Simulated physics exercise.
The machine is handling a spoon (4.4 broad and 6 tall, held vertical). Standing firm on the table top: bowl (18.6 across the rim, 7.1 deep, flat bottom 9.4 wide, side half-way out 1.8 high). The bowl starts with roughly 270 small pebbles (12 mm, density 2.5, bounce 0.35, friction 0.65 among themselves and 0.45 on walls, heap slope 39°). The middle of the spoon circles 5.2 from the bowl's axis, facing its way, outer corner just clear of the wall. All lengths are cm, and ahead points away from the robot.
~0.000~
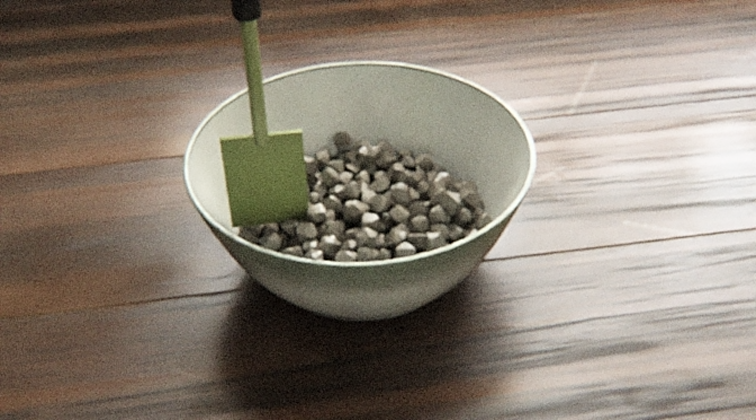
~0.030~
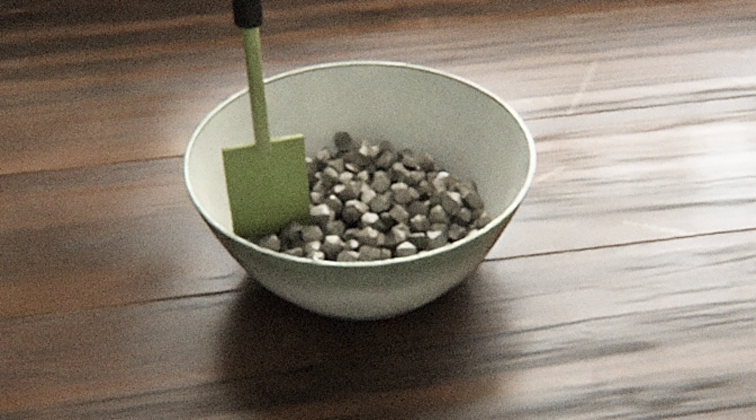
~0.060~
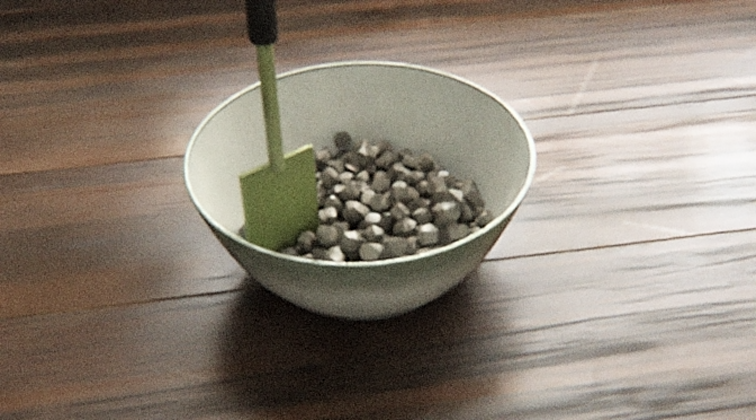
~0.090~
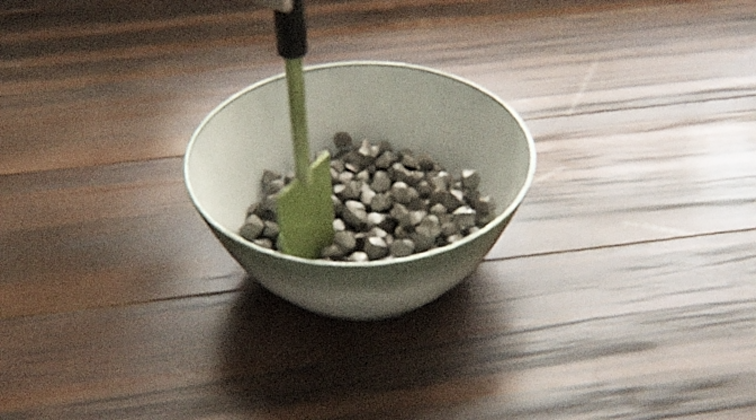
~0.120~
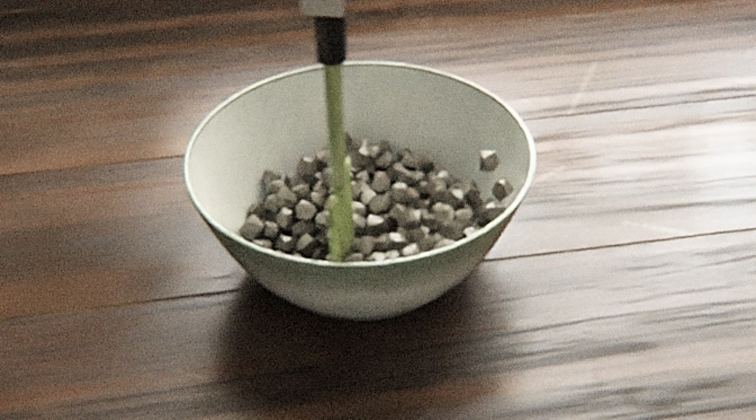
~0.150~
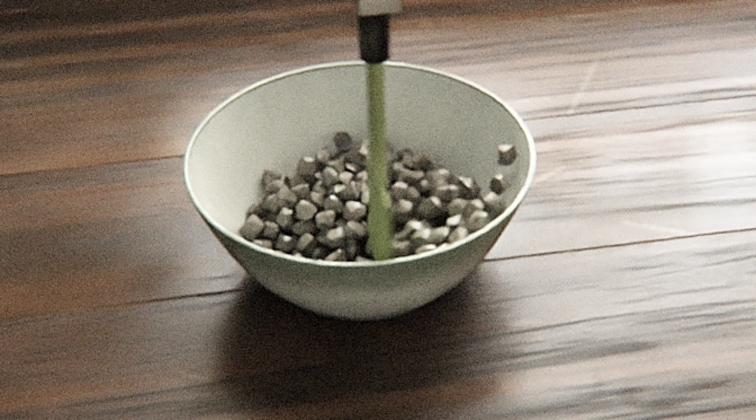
In the video, a green flat-bladed utensil with a dark handle dips lower into a pale bowl of small grey pebbles on a wooden surface, then turns edge-on while moving right through them, shifting some toward the right side.
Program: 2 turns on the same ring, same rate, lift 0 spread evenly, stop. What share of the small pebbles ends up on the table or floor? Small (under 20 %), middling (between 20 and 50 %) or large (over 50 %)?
A middling share, between 20 and 50 %, ends on the table or floor.
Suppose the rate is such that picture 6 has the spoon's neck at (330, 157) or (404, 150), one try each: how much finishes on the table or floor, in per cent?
Some 20 and 30 per cent.
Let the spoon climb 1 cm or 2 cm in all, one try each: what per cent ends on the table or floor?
About 15 and 15 per cent.
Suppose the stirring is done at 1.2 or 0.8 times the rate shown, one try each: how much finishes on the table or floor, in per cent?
About 30 and 20 per cent.
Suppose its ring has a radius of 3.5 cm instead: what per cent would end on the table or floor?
Then about 10 per cent.
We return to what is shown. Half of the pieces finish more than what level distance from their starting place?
Roughly 7 cm.
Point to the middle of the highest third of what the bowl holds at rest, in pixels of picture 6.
Around (328, 273).
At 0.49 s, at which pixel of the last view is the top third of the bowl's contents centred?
At about (252, 202).
After 0.49 s, 338° round, highest piece 9 above the table; 255 in the bowl, 12 on the table or floor, 6 in flight or on the tool.
After 0.83 s, 223° round, highest piece 9 above the table; 221 in the bowl, 41 on the table or floor, 11 in flight or on the tool.
After 1.20 s, 0° round, highest piece 7 above the table; 196 in the bowl, 75 on the table or floor, 2 in flight or on the tool.
After 1.90 s, 0° round, highest piece 6 above the table; 196 in the bowl, 77 on the table or floor.
At rest, 196 in the bowl, 77 on the table or floor. That is 28 % on the table or floor.
